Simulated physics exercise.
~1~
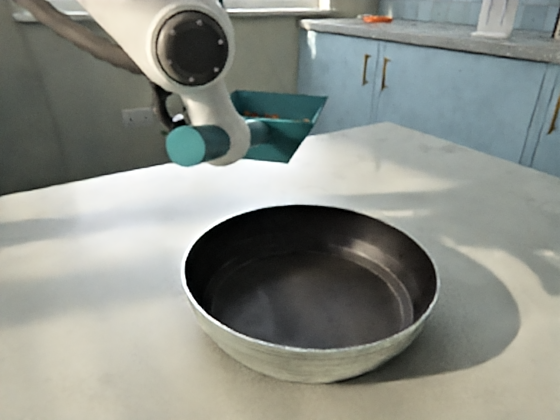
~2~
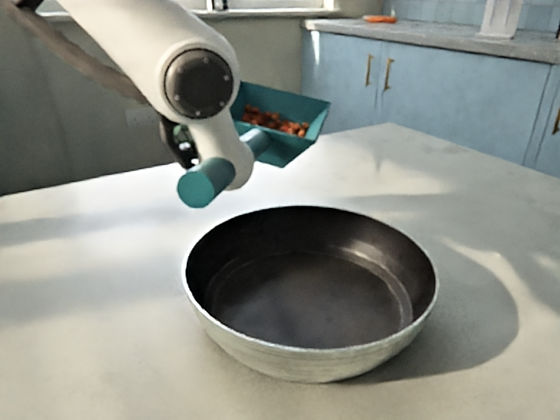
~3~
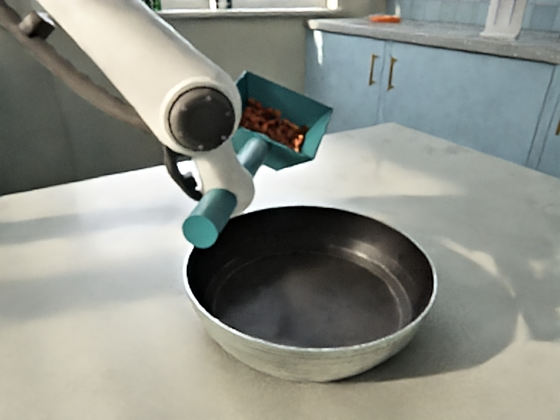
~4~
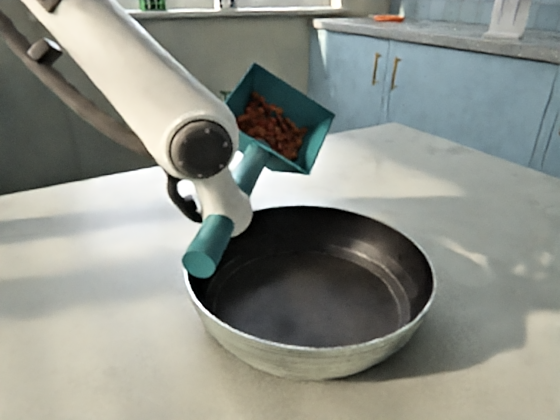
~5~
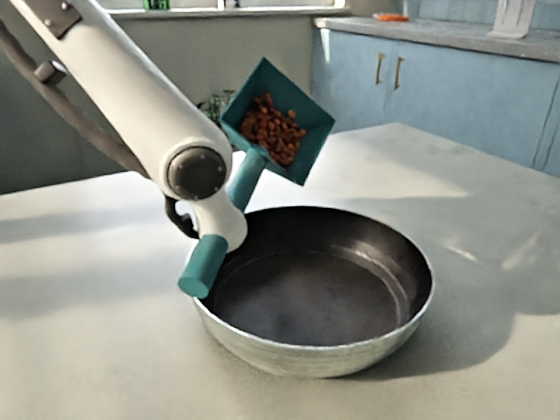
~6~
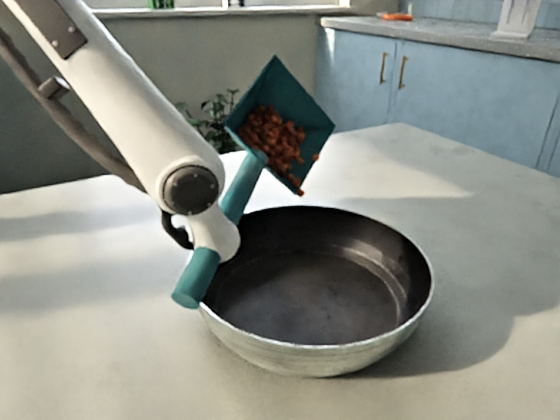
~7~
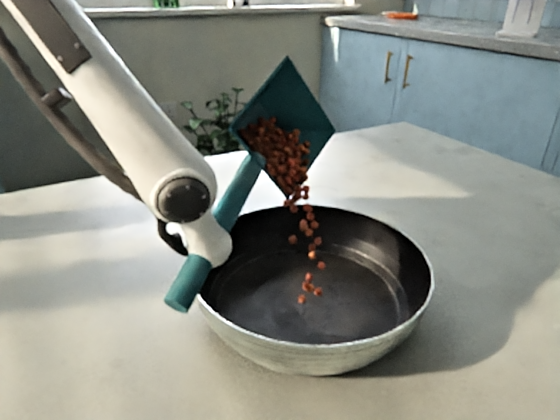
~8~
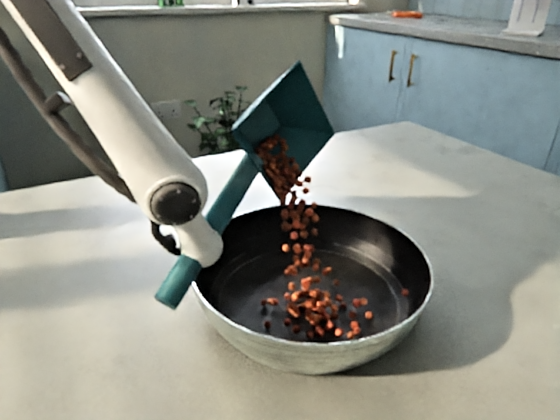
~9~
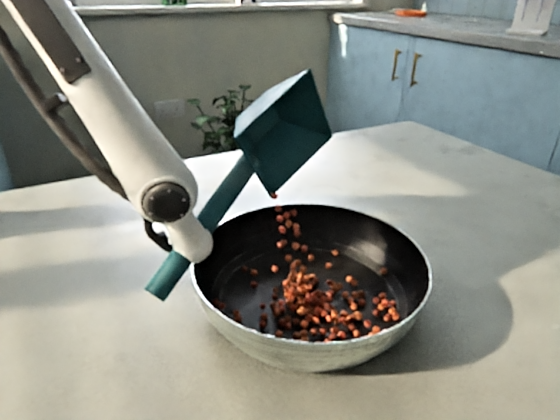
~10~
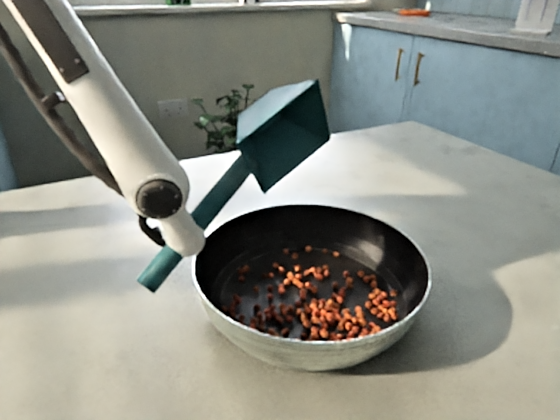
A robot arm tilting a teal scoop and pouring reddish-brown pellets into a dark round pan, leaving them scattered across its bottom.
